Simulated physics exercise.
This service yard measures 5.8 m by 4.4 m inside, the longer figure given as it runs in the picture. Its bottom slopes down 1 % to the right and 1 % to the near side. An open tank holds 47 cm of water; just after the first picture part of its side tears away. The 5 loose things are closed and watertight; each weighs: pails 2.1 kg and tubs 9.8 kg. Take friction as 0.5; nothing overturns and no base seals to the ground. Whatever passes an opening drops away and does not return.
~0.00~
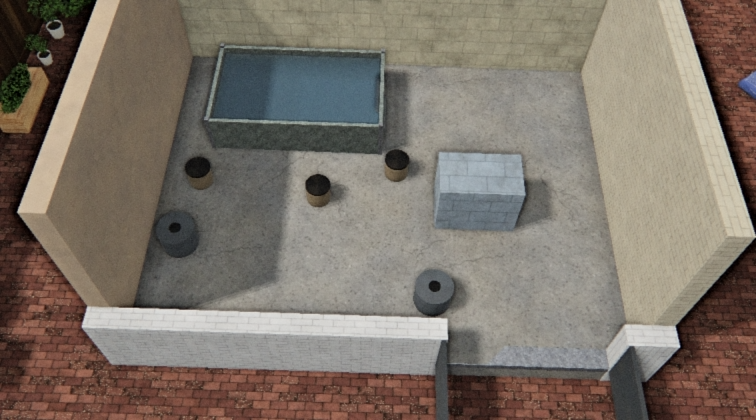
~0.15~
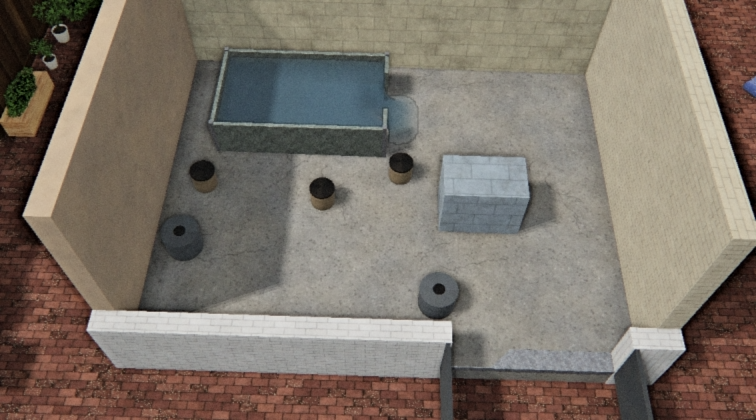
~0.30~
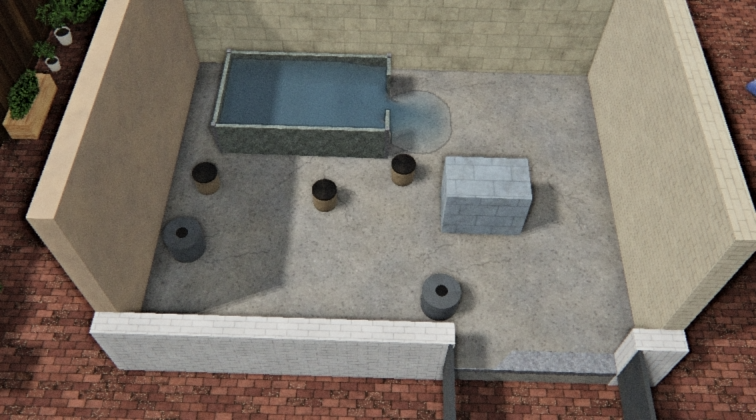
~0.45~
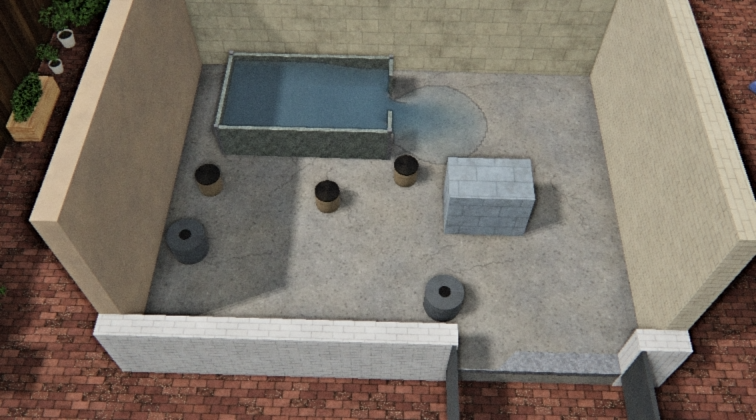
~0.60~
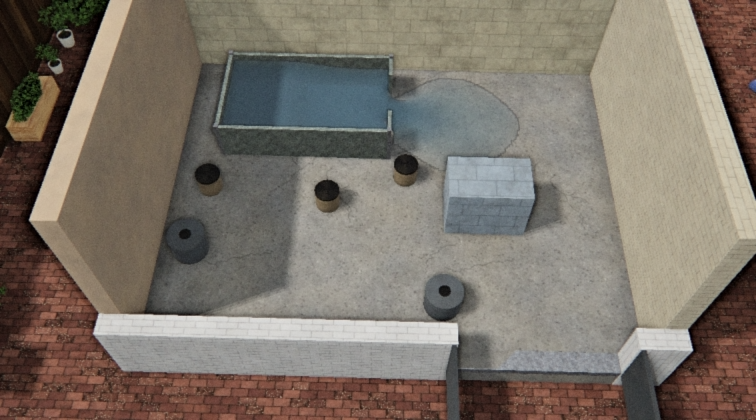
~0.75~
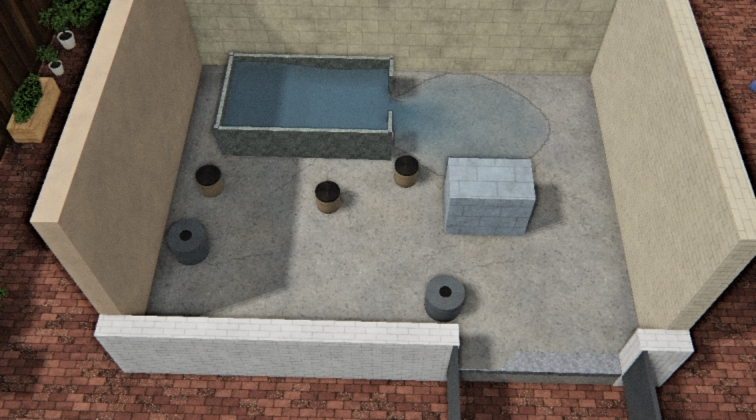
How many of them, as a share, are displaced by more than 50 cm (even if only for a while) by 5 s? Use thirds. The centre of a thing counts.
It is less than a third.
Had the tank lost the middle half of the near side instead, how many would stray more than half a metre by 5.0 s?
In that case 4 of them.
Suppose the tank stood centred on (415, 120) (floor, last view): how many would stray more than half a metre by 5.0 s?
In that case 0 of them.
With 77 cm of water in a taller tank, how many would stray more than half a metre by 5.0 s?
Then 0.
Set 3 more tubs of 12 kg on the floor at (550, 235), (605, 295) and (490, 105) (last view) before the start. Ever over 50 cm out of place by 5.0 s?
In turn: More, past it, more.
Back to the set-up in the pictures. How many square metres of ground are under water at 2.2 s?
Some 10.5 m2.
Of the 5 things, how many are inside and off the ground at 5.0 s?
I count 0.
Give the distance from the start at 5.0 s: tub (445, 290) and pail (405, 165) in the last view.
In turn: 0 cm, 0 cm.
After 1.1 s 0 of 5 are over 50 cm from their spots; 0 afloat.
After 2.2 s 0 of 5 are over 50 cm from their spots; 0 afloat.
After 3.5 s 0 of 5 are over 50 cm from their spots; 0 afloat.
After 5.0 s 0 of 5 are over 50 cm from their spots, and 0 have been at some point; 0 afloat.
